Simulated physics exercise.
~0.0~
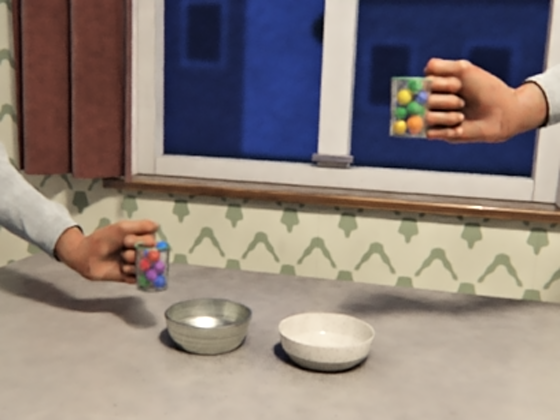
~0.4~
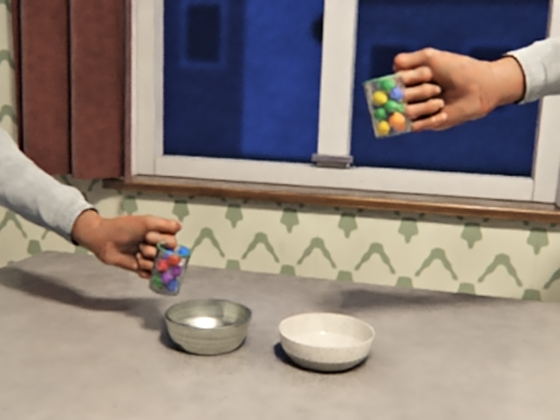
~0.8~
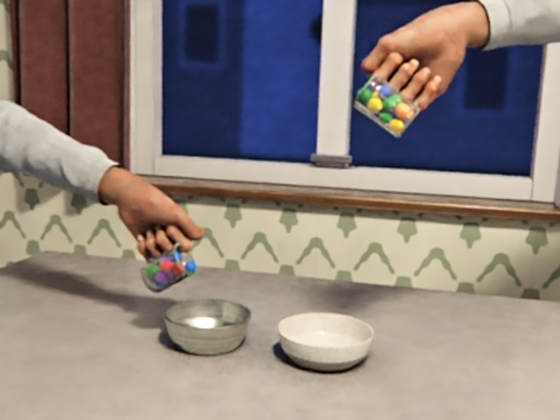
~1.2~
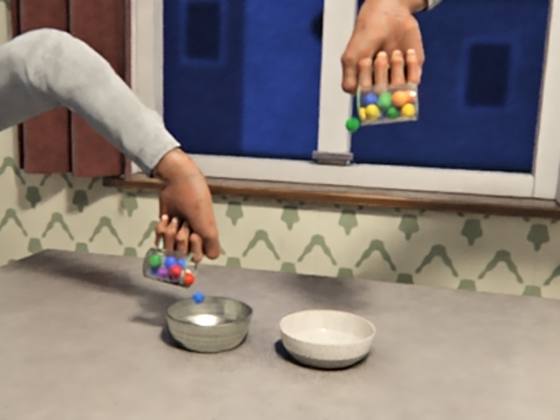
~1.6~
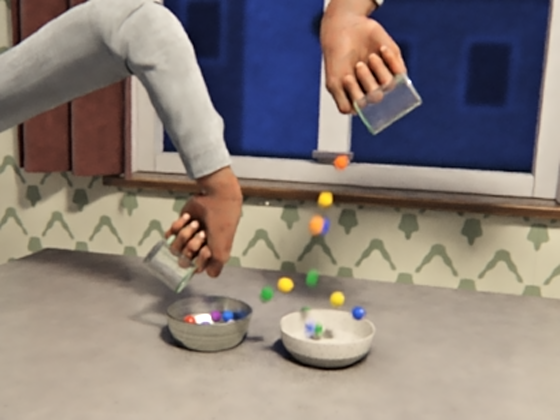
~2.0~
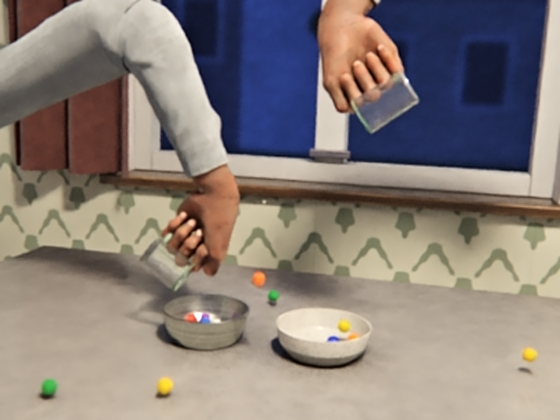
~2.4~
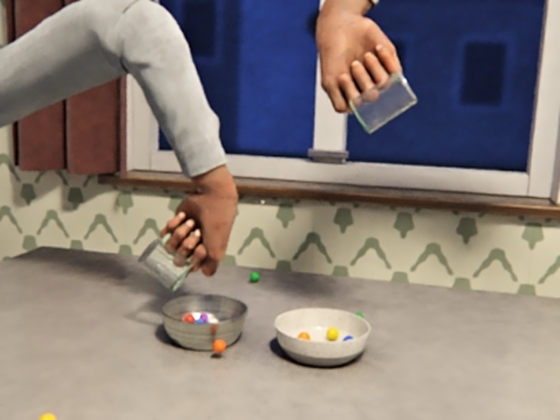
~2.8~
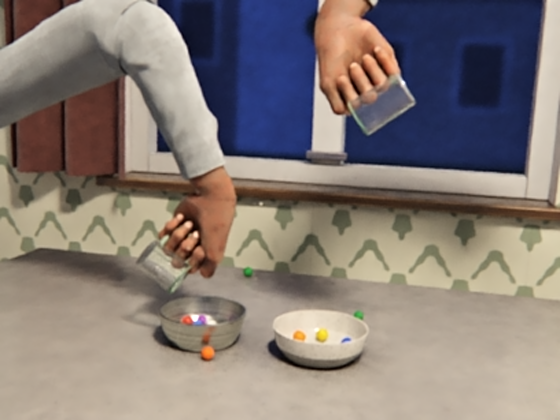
Two hands tip cups of colourful balls into bowls, and the higher cup's balls scatter.
